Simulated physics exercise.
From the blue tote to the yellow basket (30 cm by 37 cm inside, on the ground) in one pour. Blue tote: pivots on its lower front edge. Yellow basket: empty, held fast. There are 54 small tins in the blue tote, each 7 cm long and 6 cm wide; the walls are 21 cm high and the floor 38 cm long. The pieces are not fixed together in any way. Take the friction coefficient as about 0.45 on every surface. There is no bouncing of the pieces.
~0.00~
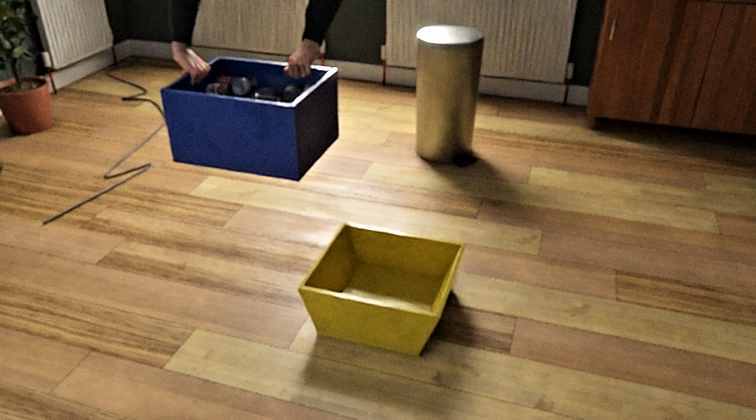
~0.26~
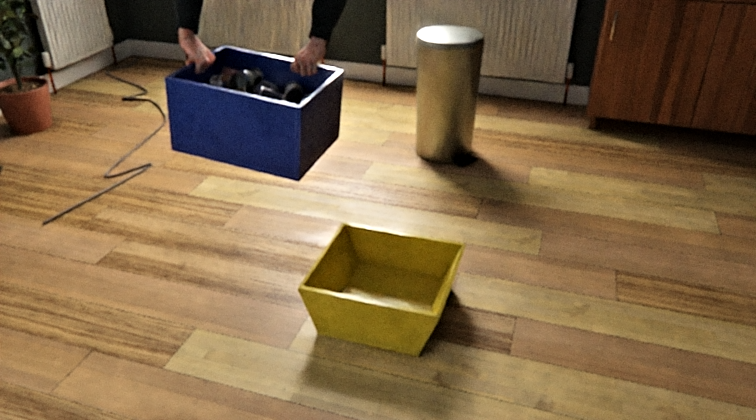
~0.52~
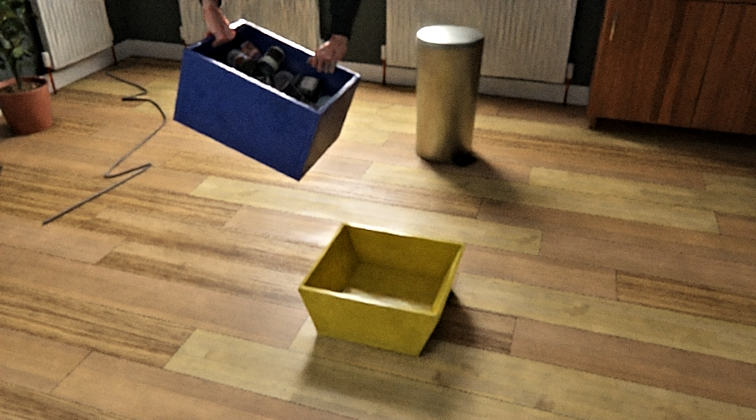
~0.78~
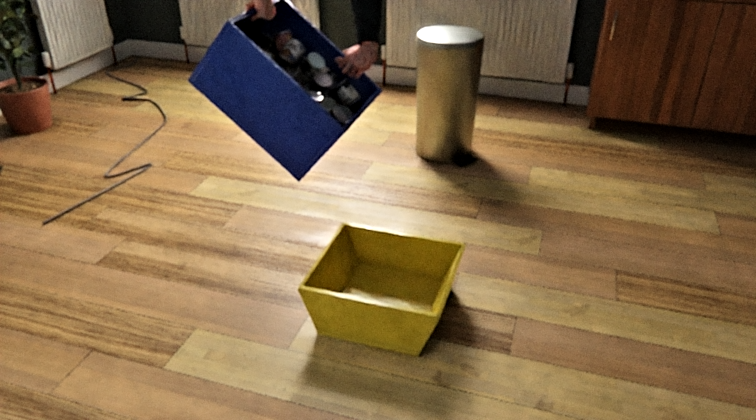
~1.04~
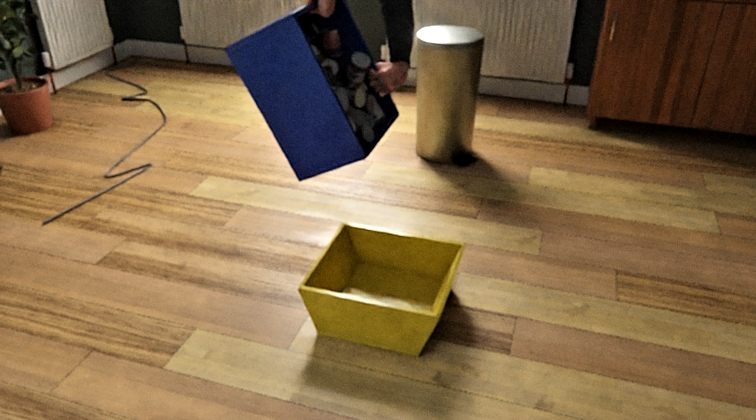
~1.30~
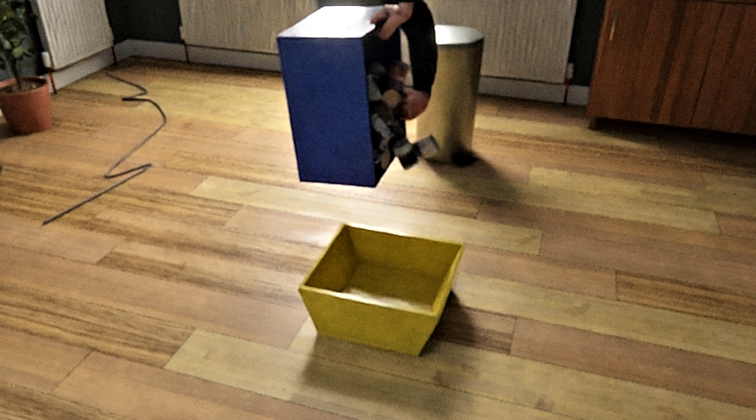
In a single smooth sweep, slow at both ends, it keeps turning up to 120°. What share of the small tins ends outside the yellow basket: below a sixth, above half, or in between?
Once things settle, between one sixth and one half of them sit outside the yellow basket.
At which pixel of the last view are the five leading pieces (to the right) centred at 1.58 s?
Near (466, 234).
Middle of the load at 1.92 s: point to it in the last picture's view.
Estimated middle - around (428, 259).
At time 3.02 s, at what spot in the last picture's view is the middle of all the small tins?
(425, 300).
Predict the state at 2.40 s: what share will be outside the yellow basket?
I'd put it near 40 in a hundred by then.
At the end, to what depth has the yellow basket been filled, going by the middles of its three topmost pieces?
Some 11 cm.
After 1.58 s, tilt 105°; 41 still in the blue tote, 1 in the yellow basket, 1 outside the yellow basket and 11 in the air.
After 1.92 s, tilt 119°; 13 still in the blue tote, 12 in the yellow basket, 10 outside the yellow basket and 19 in the air.
After 2.40 s, tilt 120°; 29 in the yellow basket, 21 outside the yellow basket and 4 in the air.
Outcome (at 3.02 s), 32 in the yellow basket and 22 outside the yellow basket. Asked share, 22 of 54, 41 per cent.
